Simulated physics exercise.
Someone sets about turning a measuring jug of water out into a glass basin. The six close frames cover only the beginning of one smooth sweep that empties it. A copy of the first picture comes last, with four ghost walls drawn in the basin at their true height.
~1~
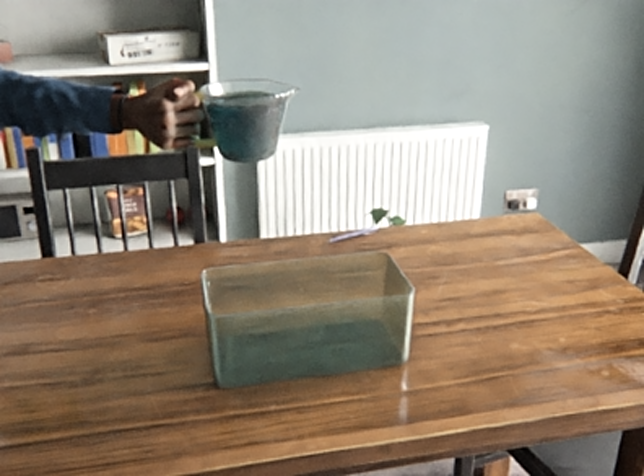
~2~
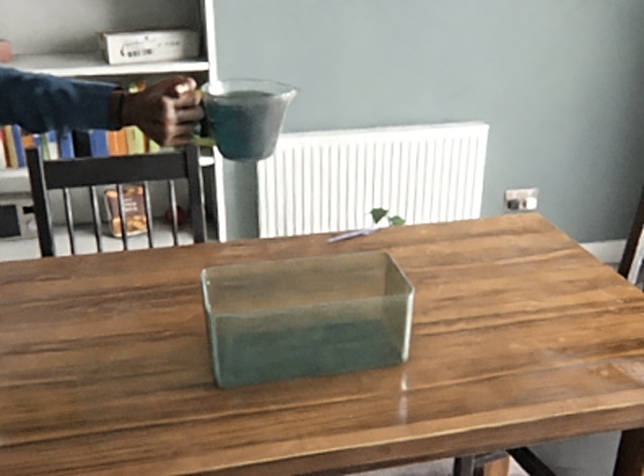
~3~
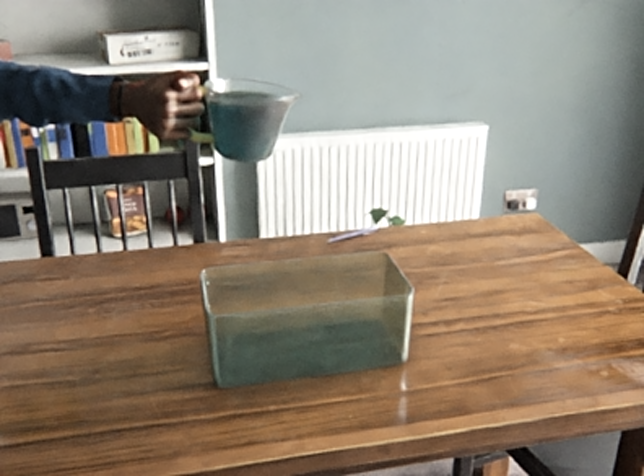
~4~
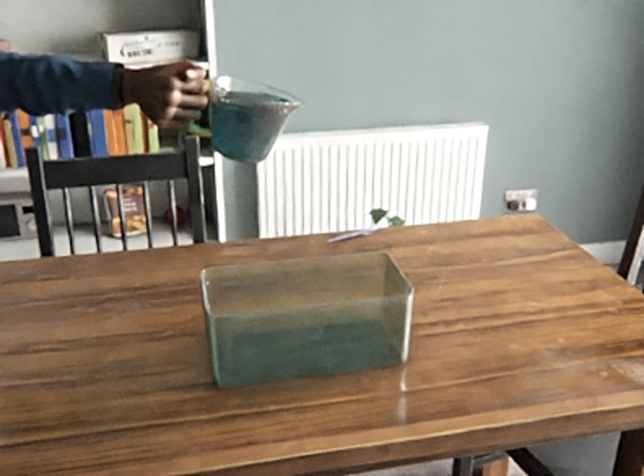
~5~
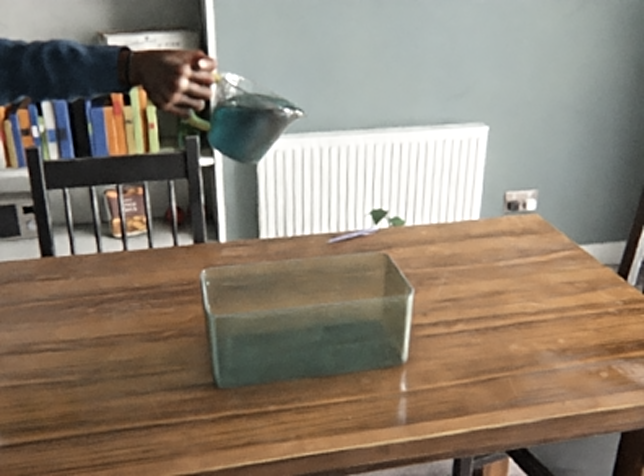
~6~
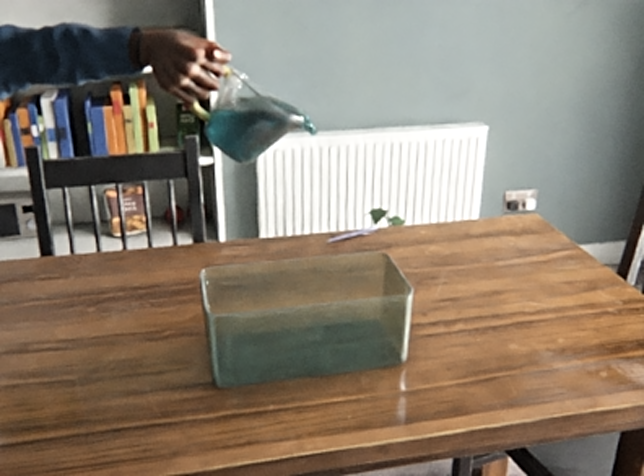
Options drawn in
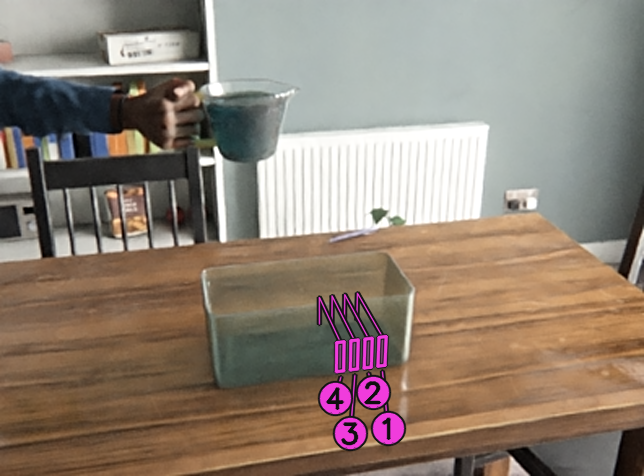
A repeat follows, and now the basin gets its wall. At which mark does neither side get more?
3.
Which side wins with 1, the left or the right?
The left one.
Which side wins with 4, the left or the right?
The right side.
On the marked copy, 1 at (382, 371); 2 at (368, 373); 3 at (354, 375); 4 at (340, 376).
For place 1, about 85 % ends left of the wall and 6 % right of it; 9 % is lost outside.
For place 2, about 74 % ends left of the wall and 21 % right of it; 5 % is lost outside.
For place 3, about 44 % ends left of the wall and 52 % right of it; 4 % is lost outside.
For place 4, about 18 % ends left of the wall and 77 % right of it; 5 % is lost outside.
